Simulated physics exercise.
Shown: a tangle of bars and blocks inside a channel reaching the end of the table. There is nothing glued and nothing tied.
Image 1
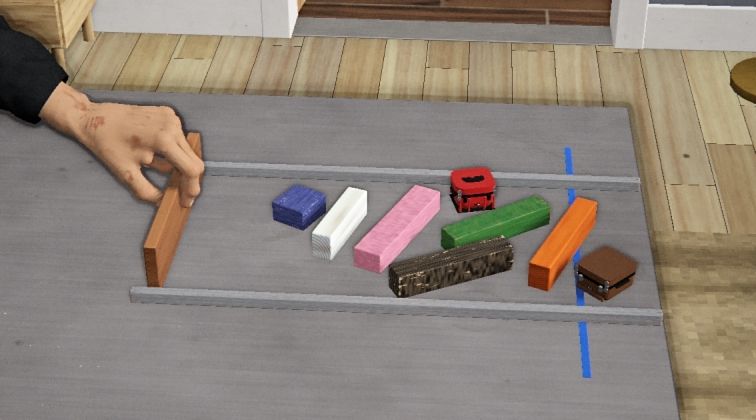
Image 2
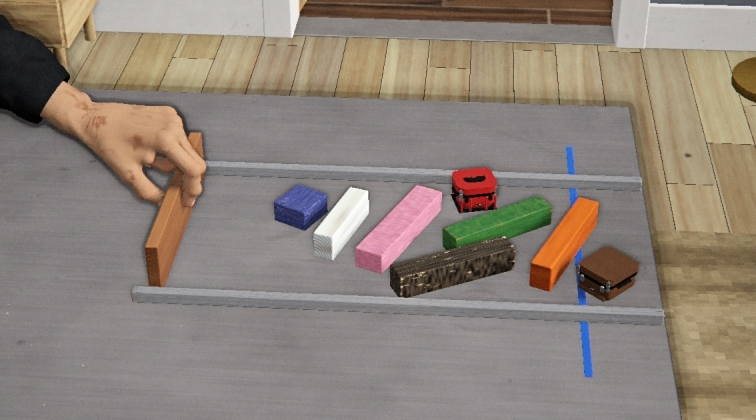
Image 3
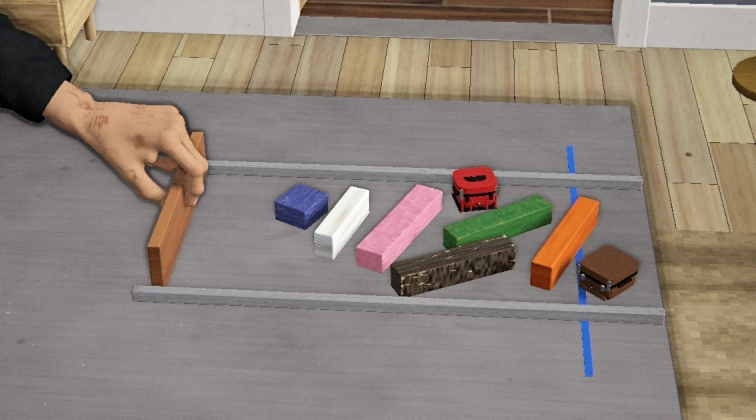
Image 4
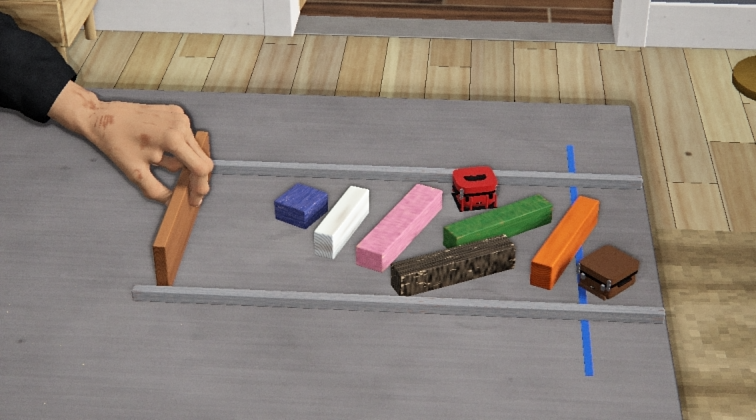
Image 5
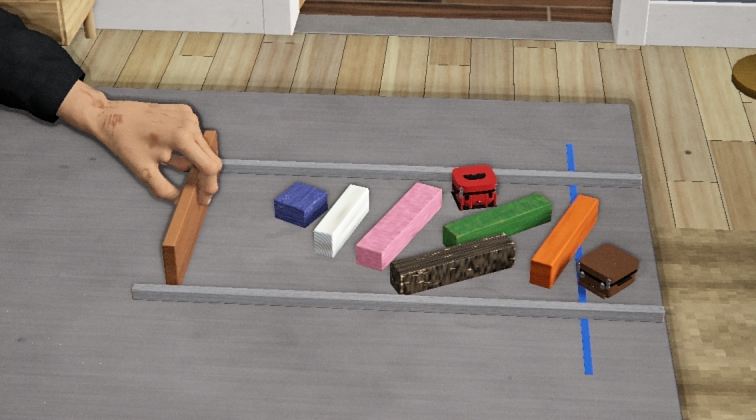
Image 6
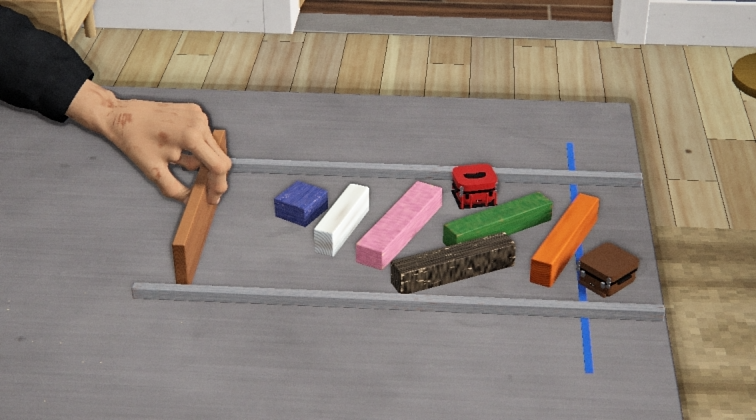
On a gray tabletop, a hand slides a wooden board slightly right behind scattered colored blocks.
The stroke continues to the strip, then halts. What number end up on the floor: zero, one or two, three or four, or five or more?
Band: Three to four.
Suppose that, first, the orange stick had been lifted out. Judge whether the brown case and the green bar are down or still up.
The brown case comes off; the green bar comes off.
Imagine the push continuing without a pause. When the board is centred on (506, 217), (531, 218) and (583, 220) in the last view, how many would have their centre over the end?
By position: 1 / 2 / 3.
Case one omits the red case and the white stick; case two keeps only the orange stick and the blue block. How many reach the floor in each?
The first removal gives 3, the second gives 2.
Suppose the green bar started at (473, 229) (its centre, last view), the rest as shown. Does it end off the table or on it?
Lab note: It goes off the edge.
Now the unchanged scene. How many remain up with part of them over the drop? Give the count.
I get 3.
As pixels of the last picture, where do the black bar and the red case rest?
The first one ends at (648, 282), the second at (627, 190).
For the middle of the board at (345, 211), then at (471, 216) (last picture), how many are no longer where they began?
So far 3, and 8 at the second.
Soon after, none off yet; brown case at rest near (608, 272); orange stick at rest near (565, 239); green bar at rest near (498, 222).
After that, none off yet; brown case displaced about its own width near (636, 274); orange stick displaced a little near (605, 243); green bar displaced a little near (563, 230).
In the end, the number that fall off is three or four; gone, green bar, orange stick and brown case.
